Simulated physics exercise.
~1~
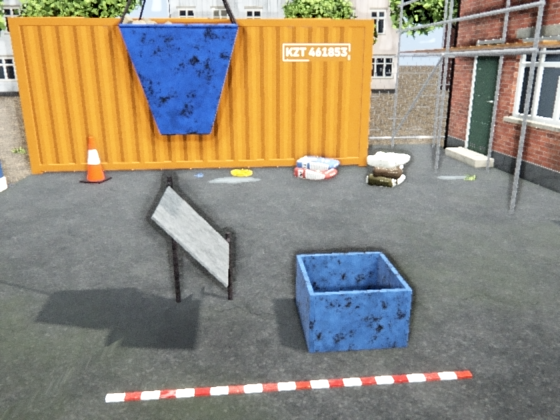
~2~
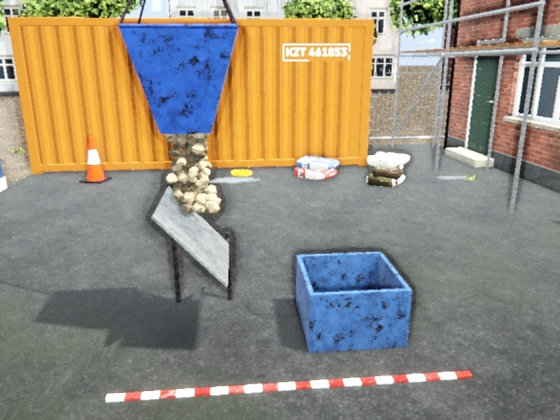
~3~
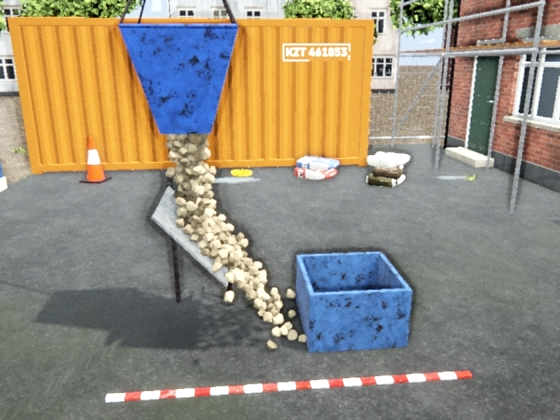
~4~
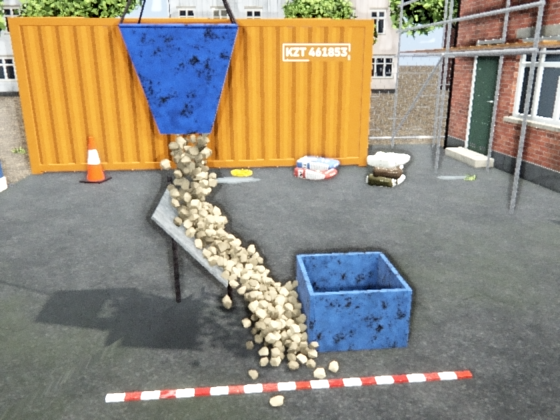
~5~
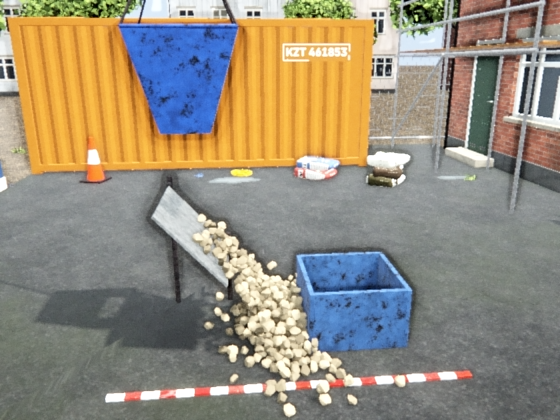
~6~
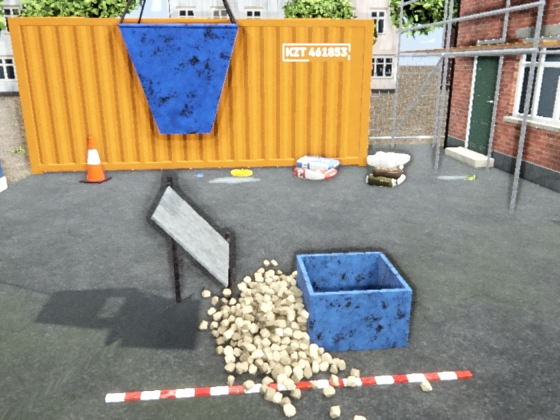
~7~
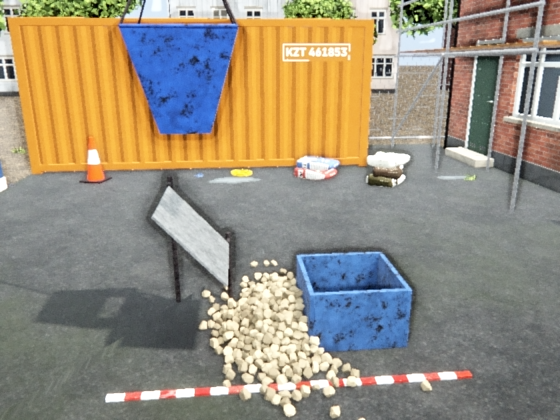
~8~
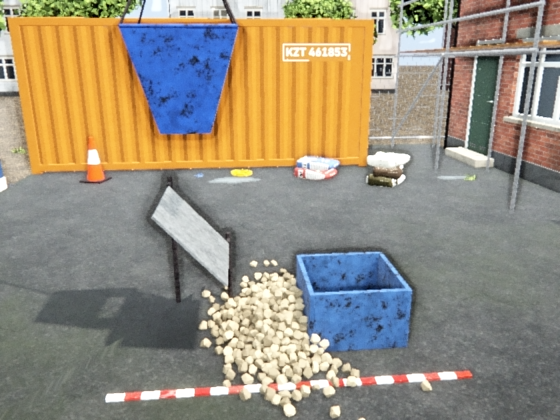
In the video, pale crushed stones drop from a suspended blue skip onto a fixed sloping steel plate, slide down to the right and spill onto the ground short of an open blue bin. They settle in a pile against its left side, with a few scattered in front.
